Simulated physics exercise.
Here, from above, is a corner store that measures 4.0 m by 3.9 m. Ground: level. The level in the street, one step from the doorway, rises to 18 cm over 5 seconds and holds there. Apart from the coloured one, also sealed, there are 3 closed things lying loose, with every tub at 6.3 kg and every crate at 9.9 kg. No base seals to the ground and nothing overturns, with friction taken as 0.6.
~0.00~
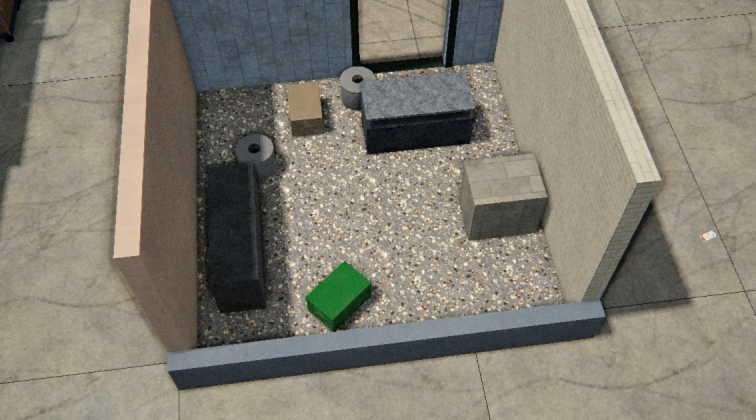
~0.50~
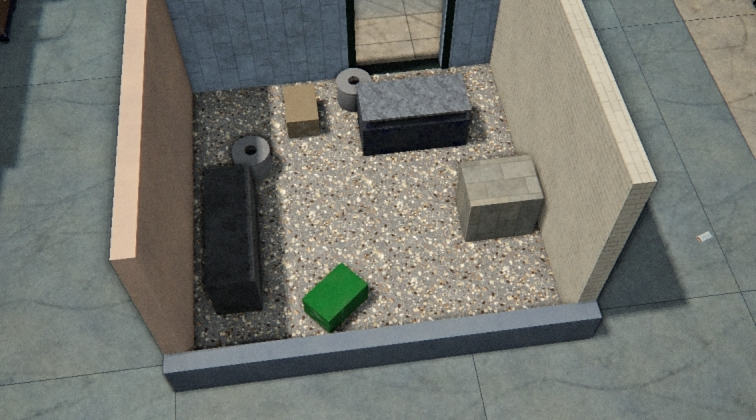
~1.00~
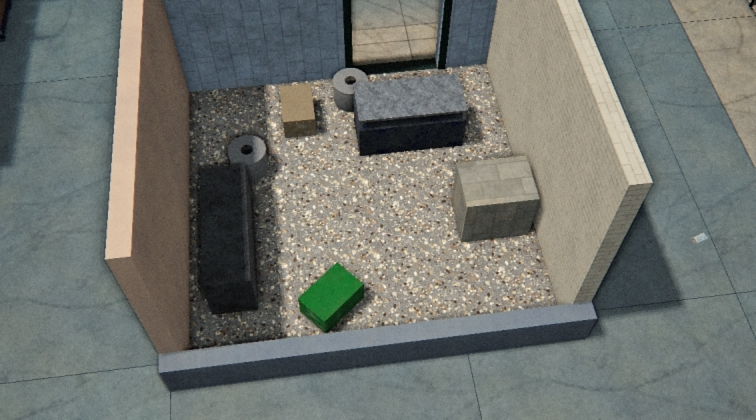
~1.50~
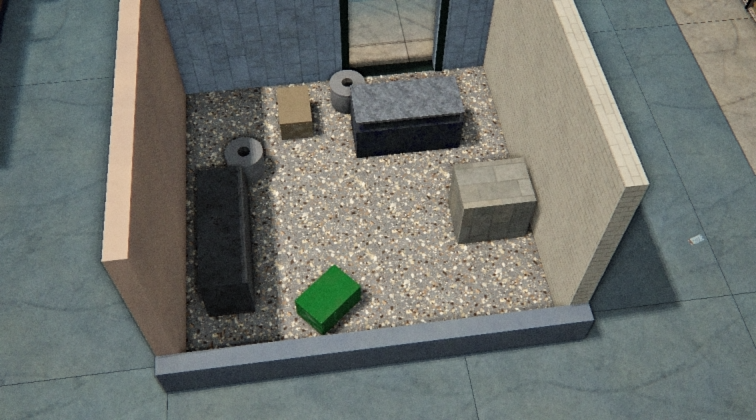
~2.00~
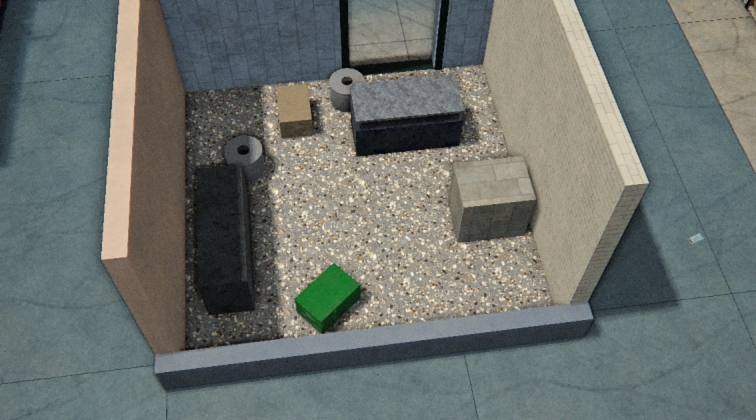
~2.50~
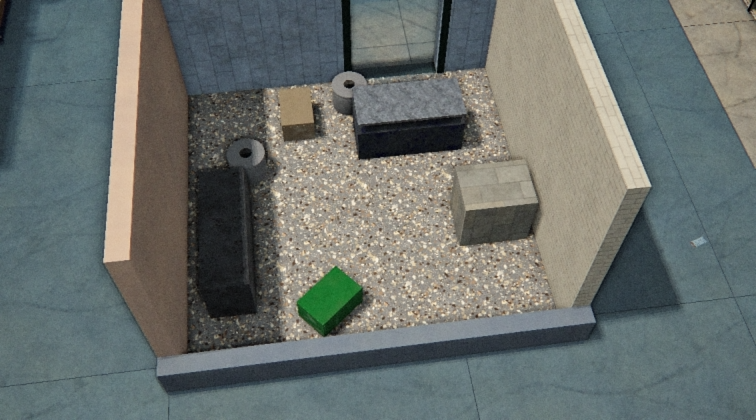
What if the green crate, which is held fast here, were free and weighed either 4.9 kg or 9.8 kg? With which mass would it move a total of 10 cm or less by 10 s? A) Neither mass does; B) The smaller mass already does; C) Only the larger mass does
The smaller mass already does (B).
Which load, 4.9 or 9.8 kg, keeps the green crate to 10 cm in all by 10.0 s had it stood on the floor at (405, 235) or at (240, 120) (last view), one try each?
The first try gives success with both; the second gives failure with both.
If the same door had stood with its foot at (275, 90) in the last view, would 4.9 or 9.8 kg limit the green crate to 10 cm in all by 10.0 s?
Outcome - neither pick works.
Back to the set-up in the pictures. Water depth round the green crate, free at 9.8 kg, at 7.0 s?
Something like 0 centimetres.
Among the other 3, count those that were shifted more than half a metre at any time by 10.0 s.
3.
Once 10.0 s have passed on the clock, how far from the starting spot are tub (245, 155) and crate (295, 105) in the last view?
In that order: 60 cm, 120 cm.
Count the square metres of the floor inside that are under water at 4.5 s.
Wet: Near 2.0 m2.
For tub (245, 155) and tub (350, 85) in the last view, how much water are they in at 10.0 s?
Depths: Near 10 cm, then near 8 cm.
After 3.5 s the green crate would be 0 cm from its start with 4.9 kg and 0 cm from its start with 9.8 kg; 0 cm of water round it then.
After 4.5 s the green crate would be 0 cm from its start with 4.9 kg and 0 cm from its start with 9.8 kg; 0 cm of water round it then.
After 7.0 s the green crate would be 0 cm from its start with 4.9 kg and 0 cm from its start with 9.8 kg; 0 cm of water round it then.
After 10.0 s the green crate would be 1 cm from its start with 4.9 kg and 0 cm from its start with 9.8 kg; 2 cm of water round it then.
